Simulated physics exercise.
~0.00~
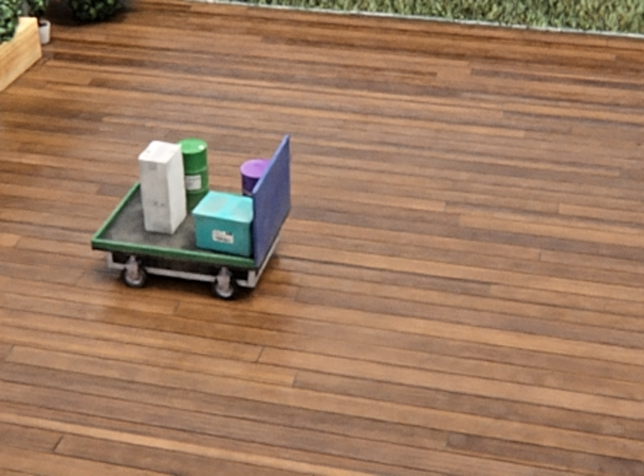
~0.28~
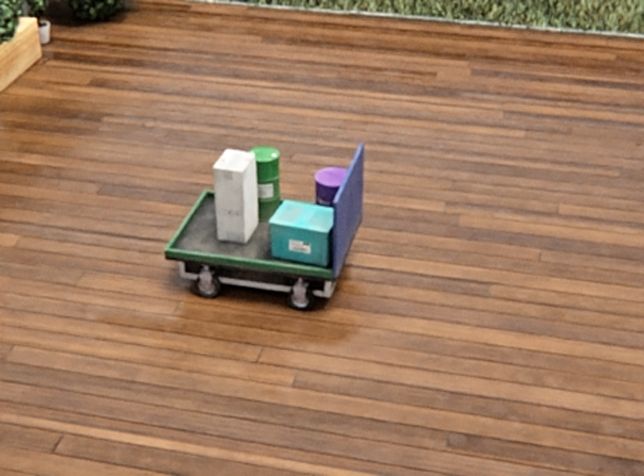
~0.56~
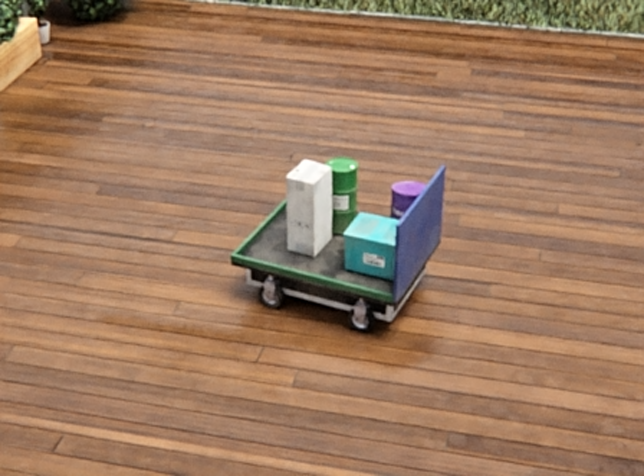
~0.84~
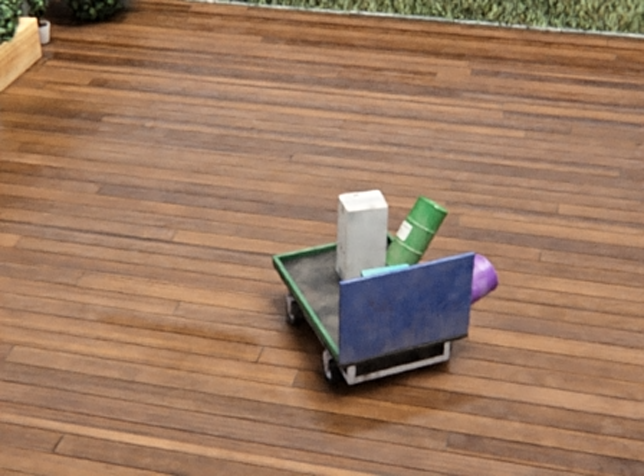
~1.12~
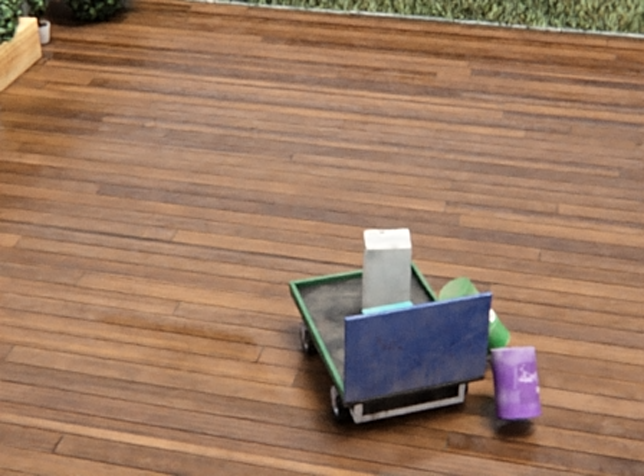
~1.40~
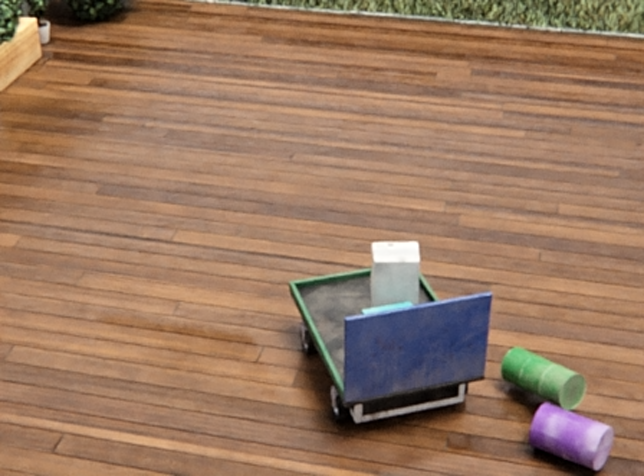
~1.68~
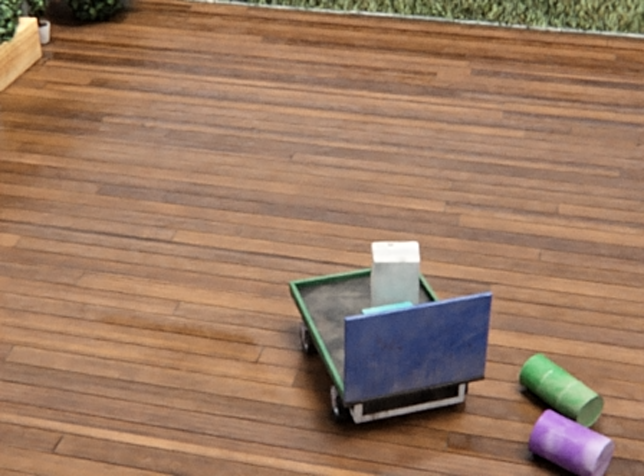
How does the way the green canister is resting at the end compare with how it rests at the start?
At the start the green canister stands upright on the cart, but at the end it lies on its side on the deck.
